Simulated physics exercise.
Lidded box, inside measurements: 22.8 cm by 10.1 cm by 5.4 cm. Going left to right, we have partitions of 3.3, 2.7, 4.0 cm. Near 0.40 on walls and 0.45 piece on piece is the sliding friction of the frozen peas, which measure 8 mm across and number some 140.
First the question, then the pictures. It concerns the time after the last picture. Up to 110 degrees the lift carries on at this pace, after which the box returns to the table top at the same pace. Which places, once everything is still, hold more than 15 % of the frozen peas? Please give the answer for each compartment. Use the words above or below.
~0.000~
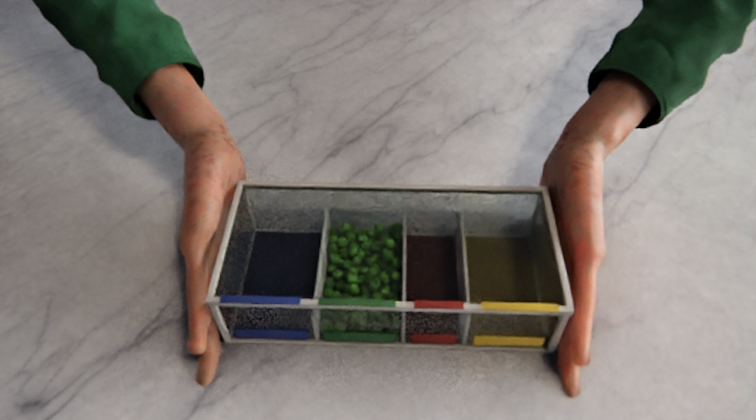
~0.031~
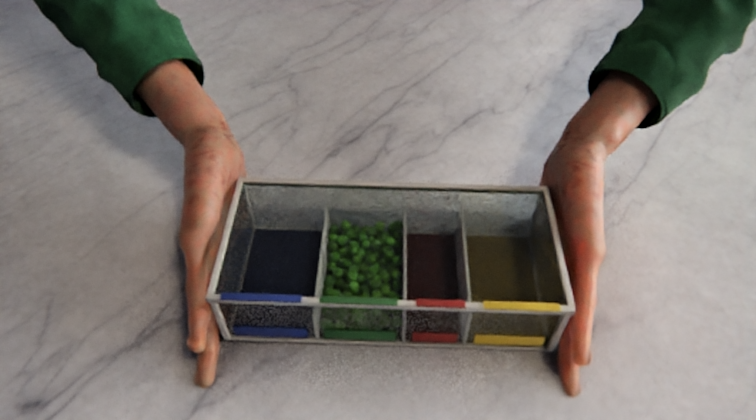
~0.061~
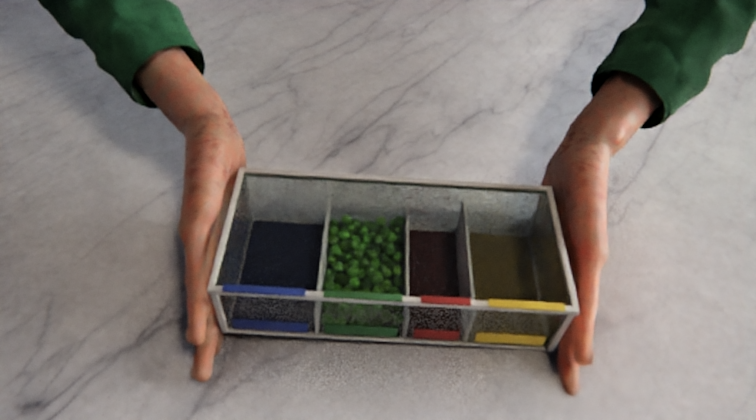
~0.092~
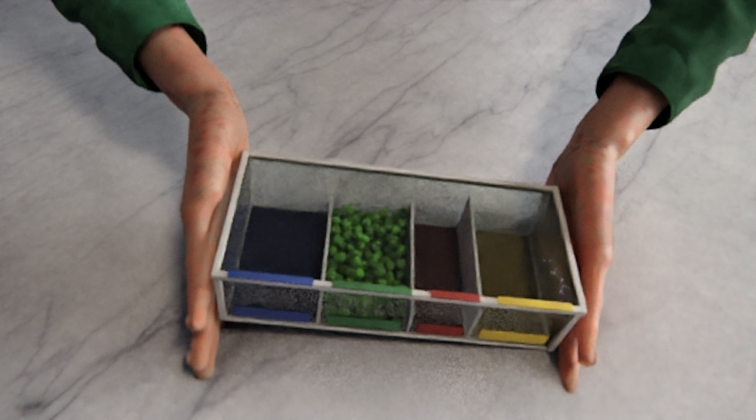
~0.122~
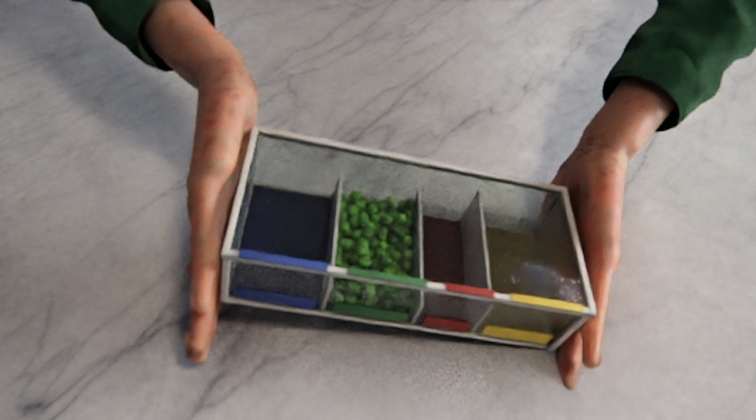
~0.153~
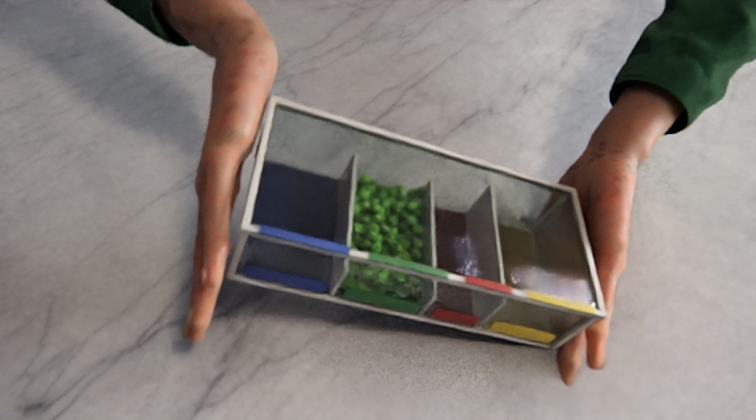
Red: Above; blue: Below; green: Below; yellow: Above.
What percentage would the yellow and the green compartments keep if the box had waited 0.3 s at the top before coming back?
Yellow 65, green 0.
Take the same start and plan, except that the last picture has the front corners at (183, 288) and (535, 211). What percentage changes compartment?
In that case close to 95 per cent.
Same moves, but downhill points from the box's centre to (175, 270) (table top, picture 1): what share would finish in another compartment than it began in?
The share would be about 100 percent.
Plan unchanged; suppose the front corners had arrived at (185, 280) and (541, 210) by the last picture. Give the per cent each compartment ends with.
Red = 0 %, blue = 85 %, green = 15 %, yellow = 0 %.
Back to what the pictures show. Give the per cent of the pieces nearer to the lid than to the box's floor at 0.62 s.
I'd say around 100 percent of the pieces.
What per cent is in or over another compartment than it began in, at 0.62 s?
Estimate: Some 70 %.
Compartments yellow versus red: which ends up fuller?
Fuller: Yellow.
Then, at 0.62 s, tilt 109 degrees; red 55 %, green 30 %, yellow 15 %.
Then, at 0.93 s, tilt 46 degrees; red 40 %, yellow 60 %.
Then, at 1.34 s, tilt 0 degrees; red 40 %, yellow 60 %.
At rest (1.9 s), red 40 %, blue 0 %, green 0 %, yellow 60 %.
